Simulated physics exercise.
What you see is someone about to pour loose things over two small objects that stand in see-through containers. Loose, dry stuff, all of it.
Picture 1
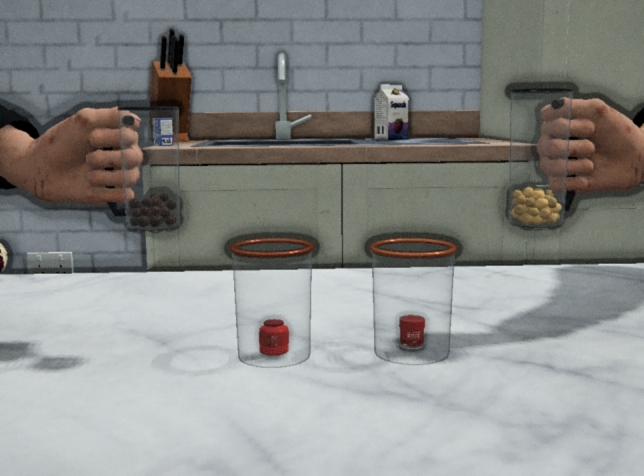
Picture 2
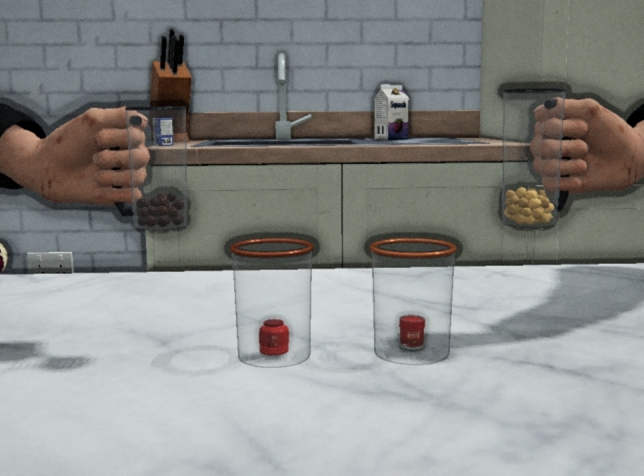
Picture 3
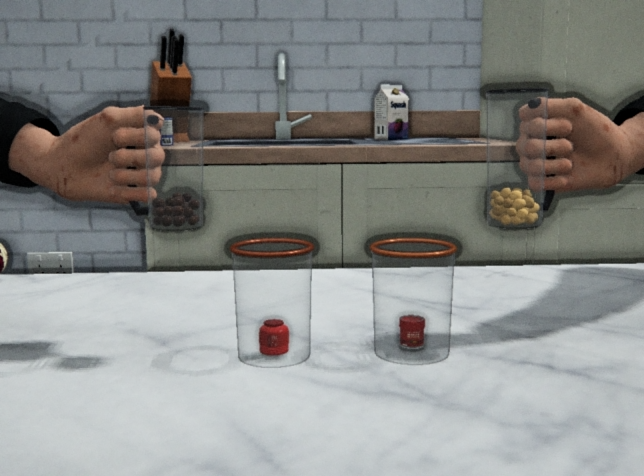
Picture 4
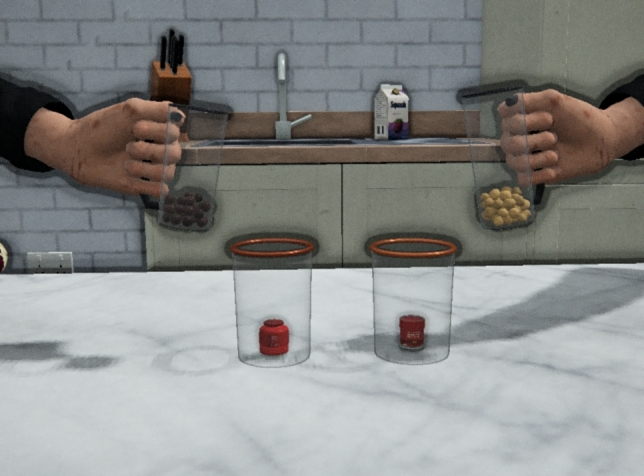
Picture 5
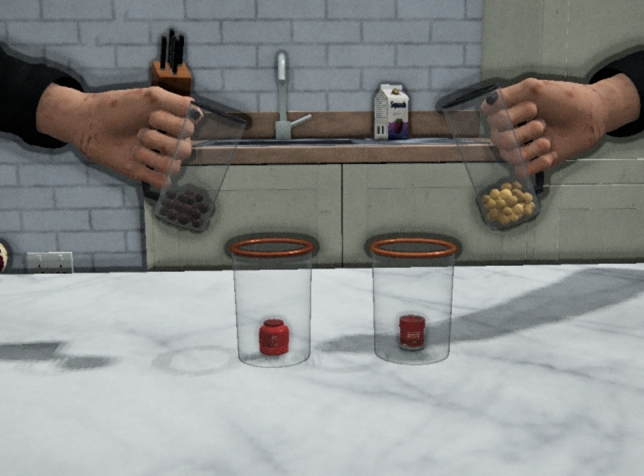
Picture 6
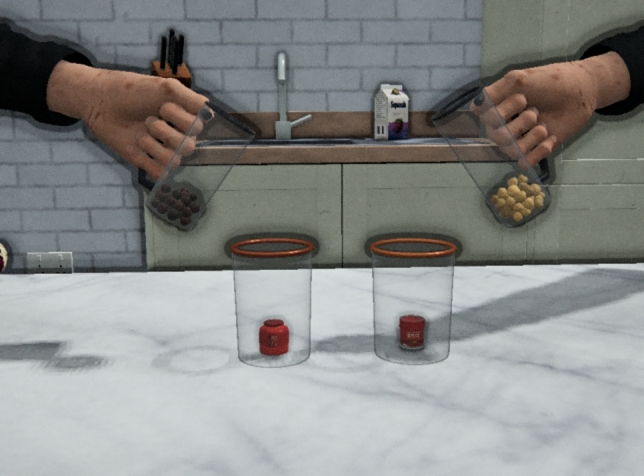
Two hands holding clear cups, one of dark balls and one of yellowish chickpeas, moved inward above two see-through containers with small red objects inside, then tilted the cups toward each other.
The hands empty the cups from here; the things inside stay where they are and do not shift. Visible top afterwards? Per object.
Left object: Visible, right object: Visible.
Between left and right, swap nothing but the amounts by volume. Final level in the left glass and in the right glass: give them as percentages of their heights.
Roughly 20 and 20.
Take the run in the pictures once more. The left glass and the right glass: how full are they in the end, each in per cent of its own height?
The left one comes to around 15, the right one to 20.
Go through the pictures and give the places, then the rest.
The first frame shows small bottle in the left glass at (274, 336), a quarter of its height or less; left cup at (151, 168), a quarter full of chocolate balls; small tin in the right glass at (412, 333), a quarter of its height or less; right cup at (539, 158), a quarter full of dried chickpeas.
The second frame shows left cup at (159, 168), upright; right cup at (531, 158), upright.
The third frame shows left cup at (175, 168), upright; right cup at (516, 158), upright.
The fourth frame shows left cup at (191, 168), tipped 9°; right cup at (500, 159), tipped 9°.
The fifth frame shows left cup at (199, 168), tipped 22°; right cup at (493, 159), tipped 22°.
The sixth frame shows small bottle in the left glass at (274, 336); left cup at (199, 168), tipped 34°; small tin in the right glass at (412, 333); right cup at (493, 159), tipped 34°.
Then, 0.44 s after the last picture, left glass empty, all of its cupful still in the cup; right glass empty, all of its cupful still in the cup.
Then, 0.83 s after the last picture, left glass nearly empty, most of its cupful still in the cup; right glass nearly empty, nearly all of its cupful still in the cup.
Then, 1.16 s after the last picture, left glass nearly empty, none of its cupful still in the cup; right glass nearly empty, none of its cupful still in the cup.
At rest, left glass nearly empty (surface near (274, 335)), nothing beside it; right glass a quarter full (surface near (412, 327)), nothing beside it; the left thing is still showing; the right thing is still showing.
